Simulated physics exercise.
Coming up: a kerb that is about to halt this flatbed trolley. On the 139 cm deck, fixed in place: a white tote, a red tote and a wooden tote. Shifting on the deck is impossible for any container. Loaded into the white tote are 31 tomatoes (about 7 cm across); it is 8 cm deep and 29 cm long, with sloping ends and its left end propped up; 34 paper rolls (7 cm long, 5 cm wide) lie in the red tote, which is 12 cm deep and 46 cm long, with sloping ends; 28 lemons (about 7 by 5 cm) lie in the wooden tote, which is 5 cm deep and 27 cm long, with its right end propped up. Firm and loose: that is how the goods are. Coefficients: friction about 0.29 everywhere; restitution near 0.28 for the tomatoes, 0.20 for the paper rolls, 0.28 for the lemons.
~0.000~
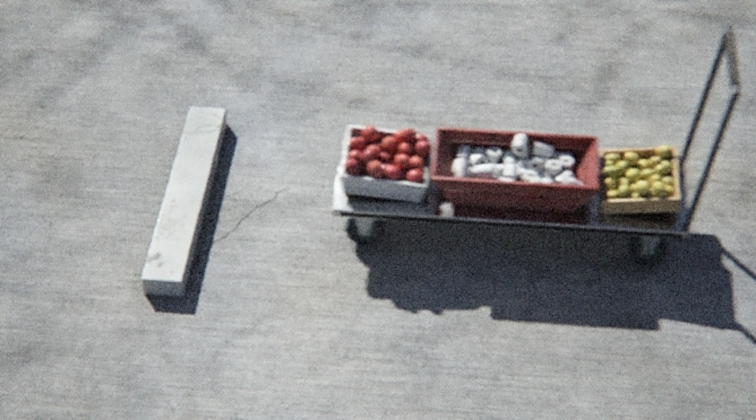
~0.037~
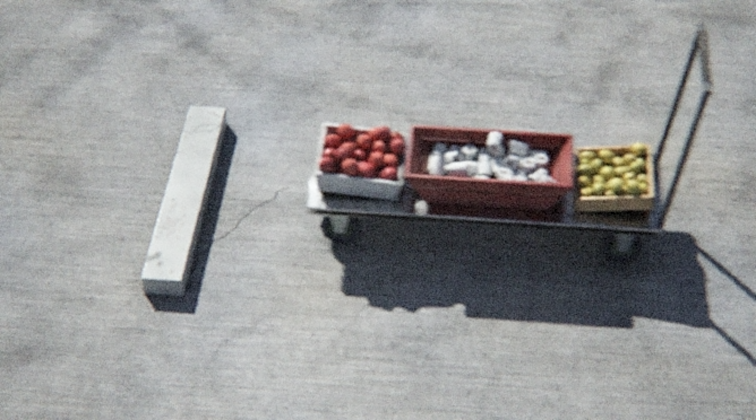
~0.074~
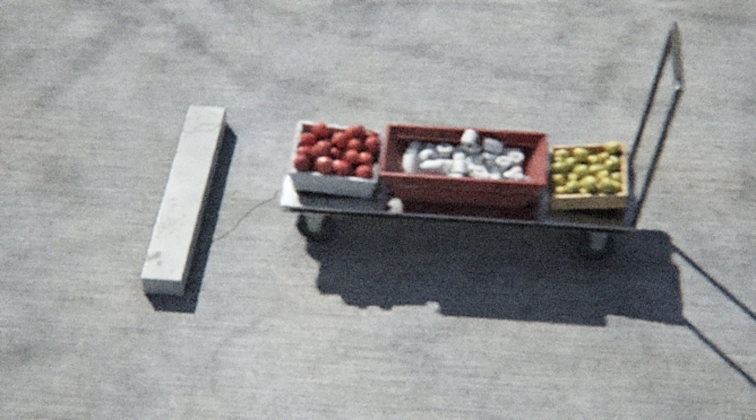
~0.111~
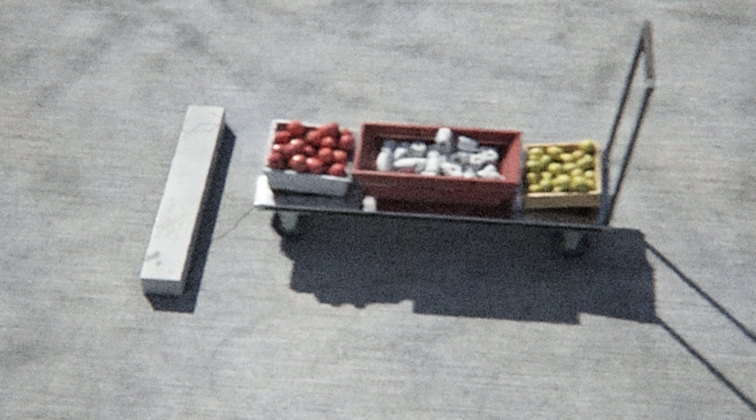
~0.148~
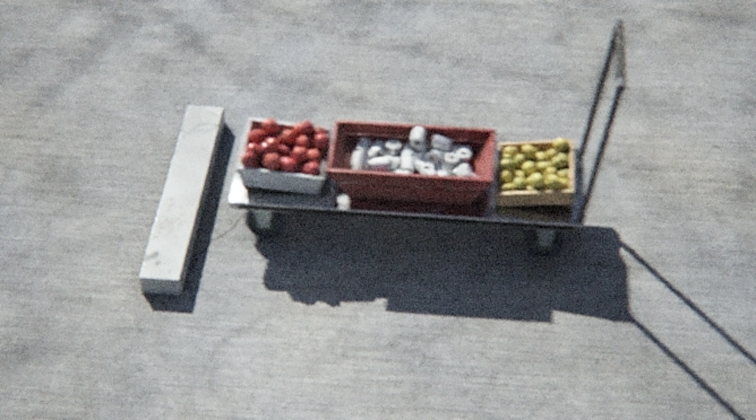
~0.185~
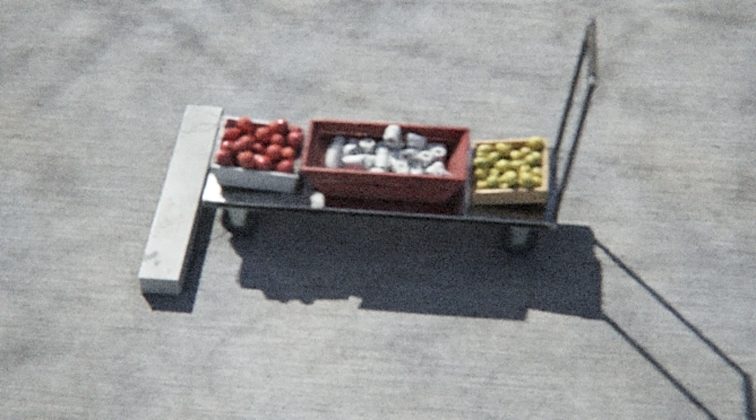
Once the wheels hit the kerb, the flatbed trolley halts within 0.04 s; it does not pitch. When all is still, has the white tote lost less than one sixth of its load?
Above a sixth.
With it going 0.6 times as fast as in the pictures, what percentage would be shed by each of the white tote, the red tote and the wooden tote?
Then the white tote sheds 10 per cent, the red tote 0 per cent, and the wooden tote 10 per cent.
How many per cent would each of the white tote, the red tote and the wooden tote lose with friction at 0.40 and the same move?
You'd see white tote shed 30 percent, red tote shed 10 percent, and wooden tote shed 20 percent.
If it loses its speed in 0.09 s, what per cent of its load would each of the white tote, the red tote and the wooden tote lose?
With that change, white tote 20 per cent, red tote 10 per cent, wooden tote 10 per cent.
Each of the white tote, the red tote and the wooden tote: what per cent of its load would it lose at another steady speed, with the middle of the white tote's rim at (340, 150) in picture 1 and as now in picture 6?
That would give white tote 0 %, red tote 0 % and wooden tote 10 %.
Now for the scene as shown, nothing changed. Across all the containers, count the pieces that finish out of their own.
Some 25 altogether.
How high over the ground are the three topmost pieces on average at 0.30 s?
About 44 cm.
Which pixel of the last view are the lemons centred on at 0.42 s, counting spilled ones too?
In the last view they're centred near (461, 166).
After 0.20 s, contact.
After 0.30 s, white tote 29 in, 2 out, red tote 34 in, 0 out and wooden tote 26 in, 2 out.
After 0.42 s, white tote 24 in, 7 out, red tote 30 in, 4 out and wooden tote 24 in, 4 out.
After 0.65 s, white tote 22 in, 9 out, red tote 27 in, 7 out and wooden tote 21 in, 7 out.
Final count (at 1.16 s), white tote 22 in, 9 out, red tote 27 in, 7 out and wooden tote 21 in, 7 out. Asked share, 9 of 31, 29 per cent.
